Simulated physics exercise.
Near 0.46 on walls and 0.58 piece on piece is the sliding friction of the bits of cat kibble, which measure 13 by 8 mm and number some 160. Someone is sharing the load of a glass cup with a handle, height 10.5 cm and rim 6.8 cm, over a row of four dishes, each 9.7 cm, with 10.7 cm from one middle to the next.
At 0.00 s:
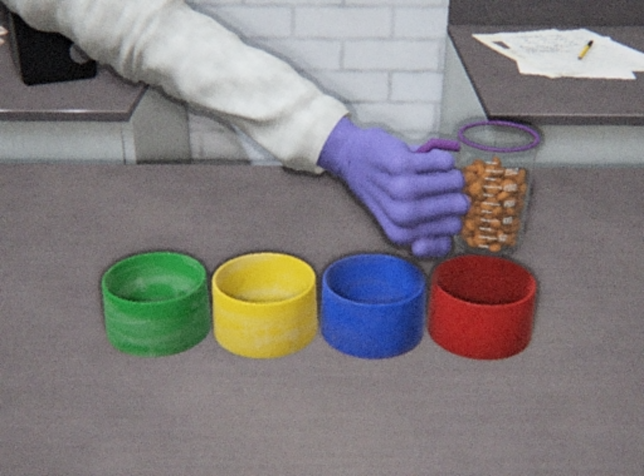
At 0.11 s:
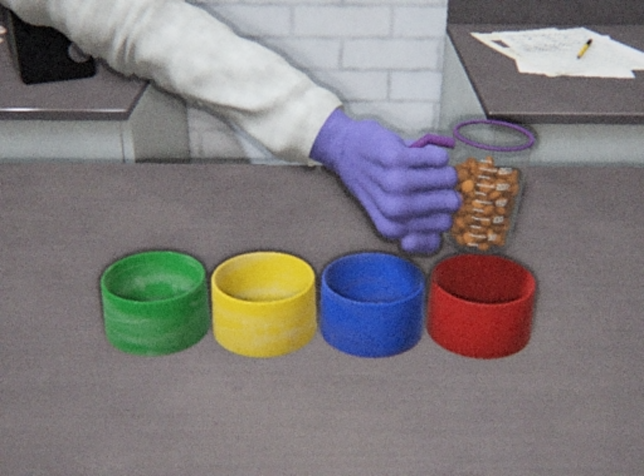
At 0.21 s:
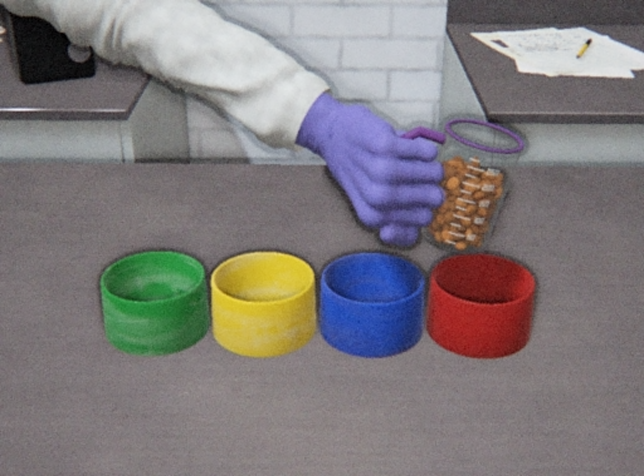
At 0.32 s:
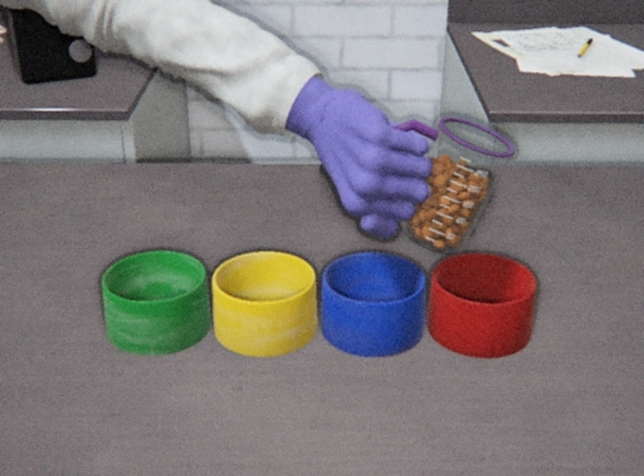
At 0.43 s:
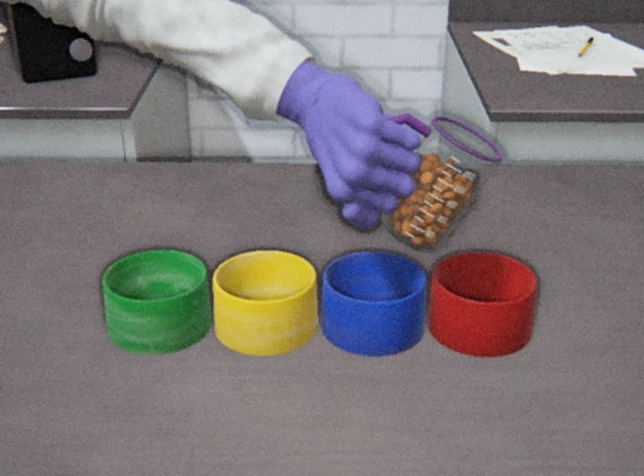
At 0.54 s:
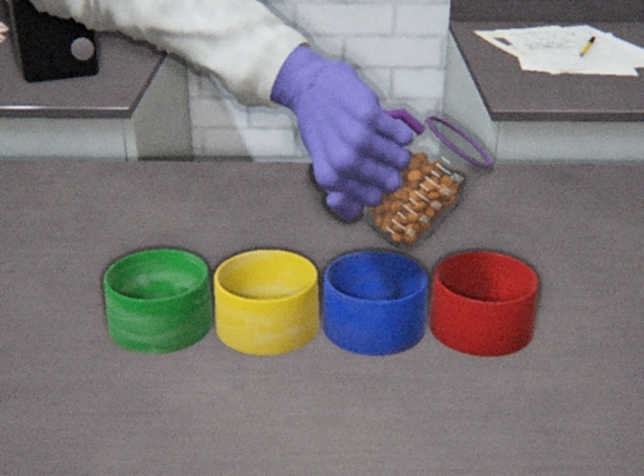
A purple-gloved hand held a clear cup of brown pieces above a row of green, yellow, blue and red dishes, then moved it a short way left while steadily tilting it.
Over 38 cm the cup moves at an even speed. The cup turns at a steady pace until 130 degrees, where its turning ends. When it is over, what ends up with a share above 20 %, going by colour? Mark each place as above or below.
Marks: Red dish below, blue dish below, green dish below, yellow dish above, counter below.
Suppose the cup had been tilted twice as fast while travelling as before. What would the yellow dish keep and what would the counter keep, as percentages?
Yellow 0; counter 0.
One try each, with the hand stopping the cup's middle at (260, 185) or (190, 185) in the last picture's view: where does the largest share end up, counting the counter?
Try 1 - yellow; try 2 - yellow.
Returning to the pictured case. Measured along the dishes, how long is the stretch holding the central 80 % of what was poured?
Spread: Around 6 cm.
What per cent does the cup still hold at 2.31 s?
Somewhere near 0 per cent of the load.
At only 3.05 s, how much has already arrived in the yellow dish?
Estimate to date: Some 90 %.
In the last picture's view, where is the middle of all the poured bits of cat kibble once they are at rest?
Once everything settles, the centre is around (271, 308).
After 1.60 s, tilt 109 degrees; cup holds 95 %, blue 5 %.
After 2.31 s, tilt 130 degrees; cup holds 0 %, blue 5 %, yellow 90 %.
After 3.05 s, tilt 130 degrees; cup holds 0 %, blue 5 %, yellow 90 %.
By 3.3 s all is still; red 0 %, blue 5 %, green 0 %, yellow 90 %, counter 5 %.
